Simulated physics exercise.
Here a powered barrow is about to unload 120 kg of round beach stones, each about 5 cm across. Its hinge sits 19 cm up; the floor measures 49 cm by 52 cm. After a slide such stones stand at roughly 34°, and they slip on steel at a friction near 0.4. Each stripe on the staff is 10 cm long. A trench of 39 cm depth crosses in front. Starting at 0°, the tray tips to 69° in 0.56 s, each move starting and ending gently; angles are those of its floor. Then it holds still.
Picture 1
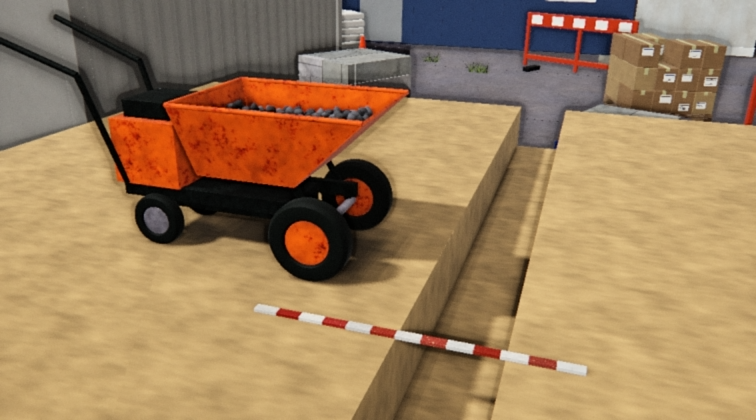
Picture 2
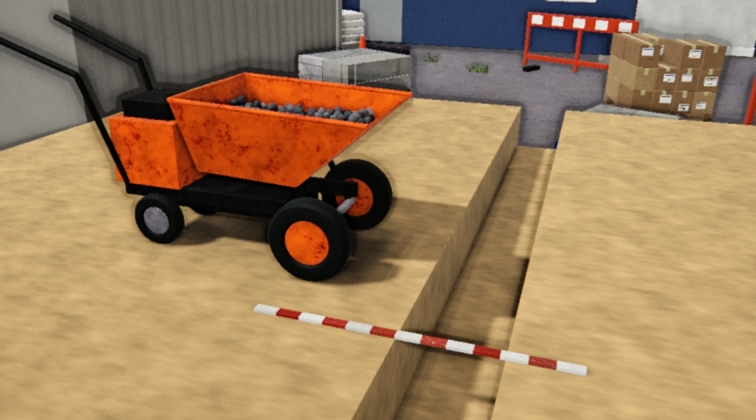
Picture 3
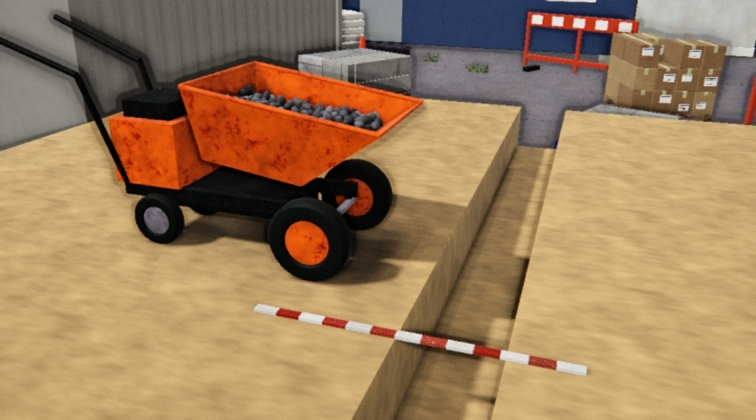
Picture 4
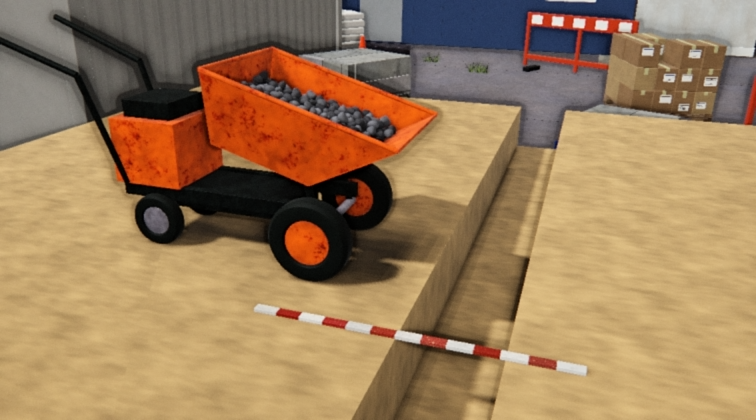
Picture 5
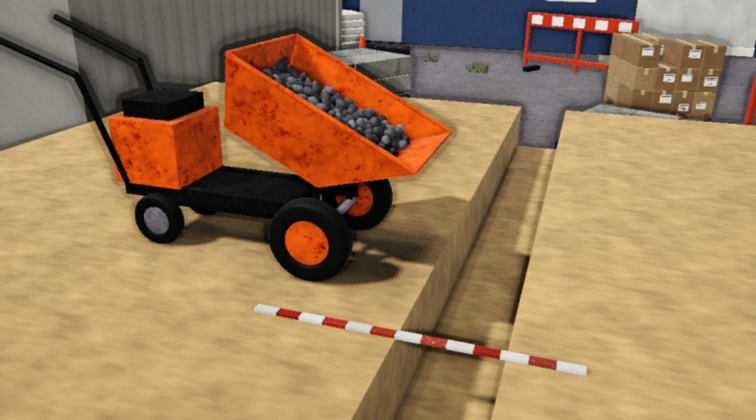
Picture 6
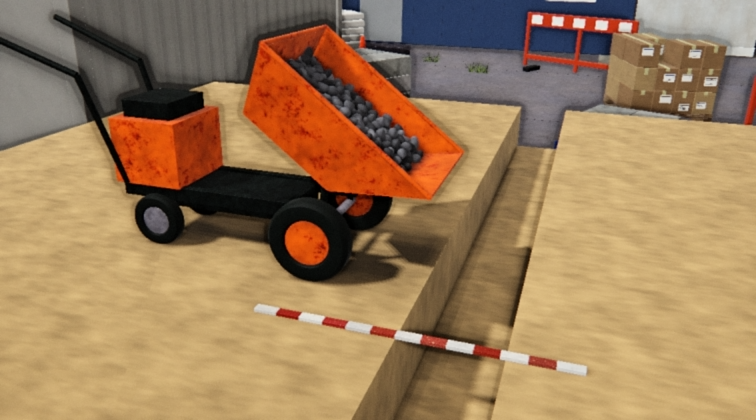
The clip shows an orange powered barrow loaded with grey stones standing left of a trench, a red and white striped staff lying across the gap, as its tray tilts steadily steeper, its rear rising and its lip lowering rightward.
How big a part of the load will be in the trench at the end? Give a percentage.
Close to 65 in a hundred.
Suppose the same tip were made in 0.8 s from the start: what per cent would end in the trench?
It would be near 75 per cent.
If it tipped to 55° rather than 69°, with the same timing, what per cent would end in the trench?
In that case some 70 per cent.
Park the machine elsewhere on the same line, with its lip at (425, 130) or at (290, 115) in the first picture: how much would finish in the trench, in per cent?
About 10 and 85 per cent.
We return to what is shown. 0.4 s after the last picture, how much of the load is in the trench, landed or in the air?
Some 20 per cent.
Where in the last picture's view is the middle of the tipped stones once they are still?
Their middle is at about (503, 337).
Then, 0.1 s after the last picture the floor is at 58°, 100 % in the tray; the foremost stones are at (433, 200).
Then, 0.4 s after the last picture the floor is at 69°, 78 % in the tray, 21 % in the trench; the foremost stones are at (519, 296).
Then, 0.7 s after the last picture the floor is at 69°, 8 % in the tray, 58 % in the trench, 35 % past the trench; the foremost stones are at (729, 315).
Then, 2.7 s after the last picture the floor is at 69°, 0 % in the tray, 65 % in the trench, 35 % past the trench; the foremost stones are past the picture's edge.
